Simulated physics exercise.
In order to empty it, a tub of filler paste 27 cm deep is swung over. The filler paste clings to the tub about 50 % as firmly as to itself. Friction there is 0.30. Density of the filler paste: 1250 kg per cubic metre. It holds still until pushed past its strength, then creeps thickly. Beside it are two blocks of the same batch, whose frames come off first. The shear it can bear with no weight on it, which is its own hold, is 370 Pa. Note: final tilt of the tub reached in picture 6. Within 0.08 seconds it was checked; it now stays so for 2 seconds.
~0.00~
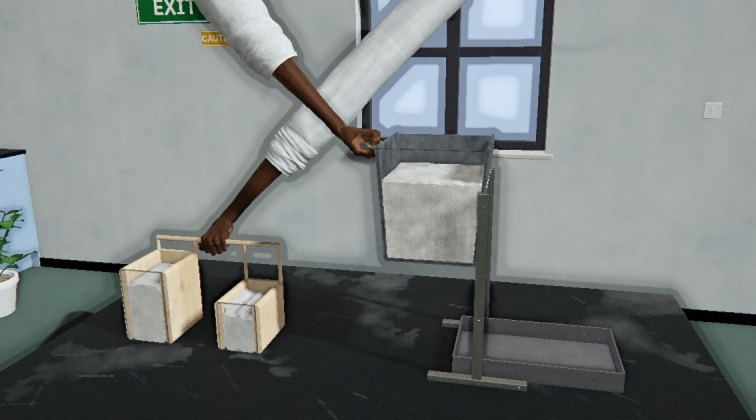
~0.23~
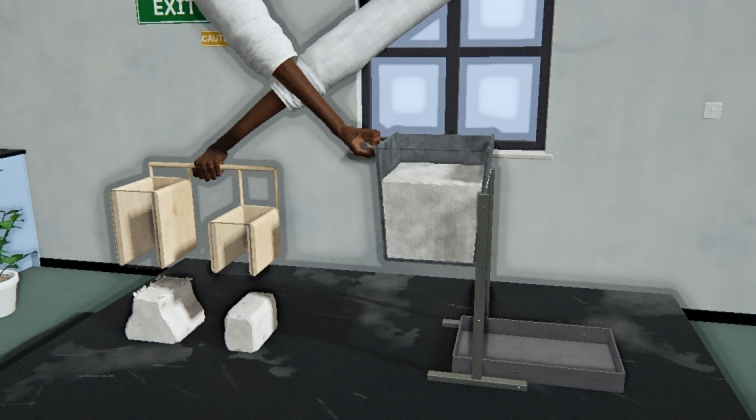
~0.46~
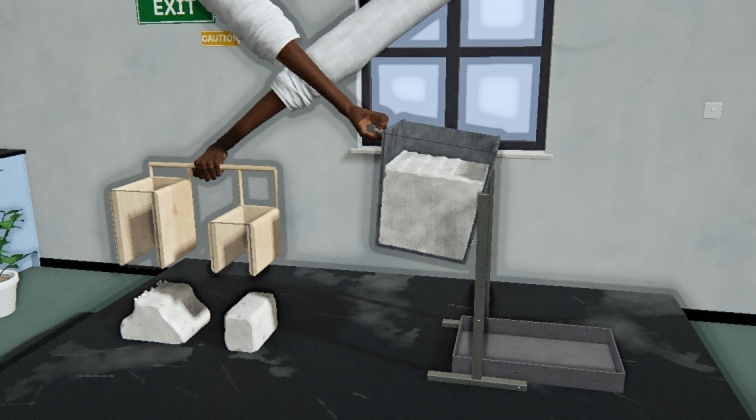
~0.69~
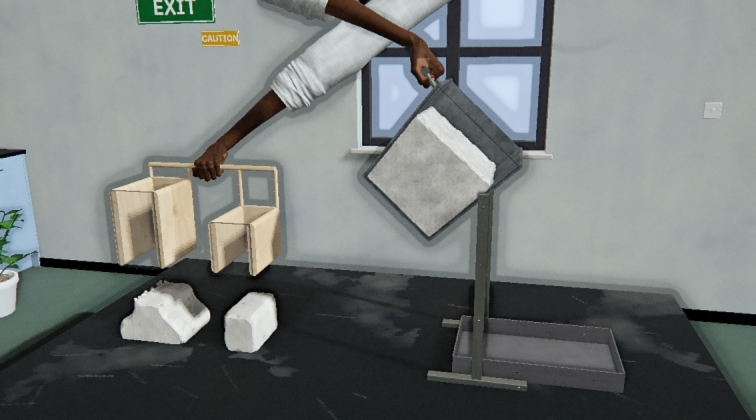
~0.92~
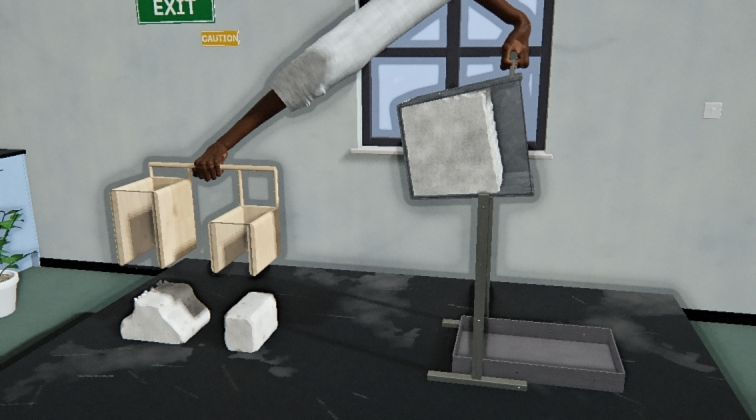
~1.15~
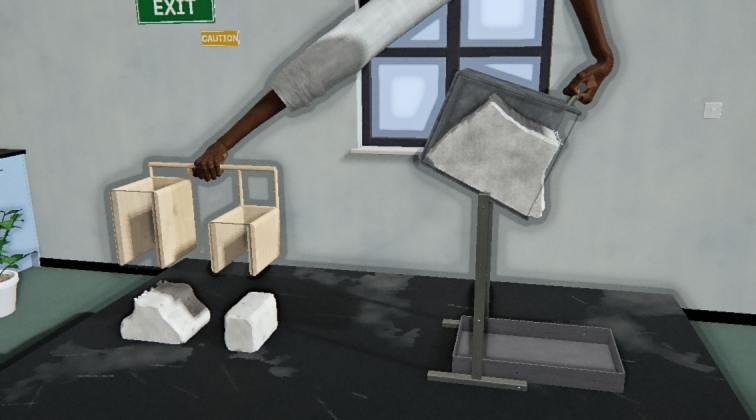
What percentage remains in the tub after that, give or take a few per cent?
0 %.
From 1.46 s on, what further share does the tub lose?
About 10 %.
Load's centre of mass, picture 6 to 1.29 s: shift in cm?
The shift is near 14 cm.
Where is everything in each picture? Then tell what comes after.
Handle-side rim at (379, 148), tilt 0 degrees; highest point of the filler paste at (467, 184); test blocks 18 cm, 11 cm high (left to right), in the first frame.
Handle-side rim at (379, 148), tilt 0 degrees; highest point of the filler paste at (467, 184); test blocks 13 cm, 11 cm high (left to right), in the second frame.
Handle-side rim at (386, 133), tilt 8 degrees; highest point of the filler paste at (391, 169); test blocks 12 cm, 11 cm high (left to right), in the third frame.
Handle-side rim at (440, 87), tilt 43 degrees; highest point of the filler paste at (421, 119); test blocks 12 cm, 11 cm high (left to right), in the fourth frame.
Handle-side rim at (521, 81), tilt 81 degrees; highest point of the filler paste at (481, 95); test blocks 12 cm, 11 cm high (left to right), in the fifth frame.
Handle-side rim at (579, 116), tilt 112 degrees; highest point of the filler paste at (494, 104); test blocks 12 cm, 11 cm high (left to right), in the sixth frame.
By 1.29 s, the tub is at 112 degrees and holds 49 %.
By 1.46 s, the tub is at 112 degrees and holds 10 %.
By 1.63 s, the tub is at 112 degrees and holds 0 %.
By 1.80 s, the tub is at 112 degrees and holds 0 %.
By 3.15 s, at the end, the tub is at 112 degrees and holds 0 %.
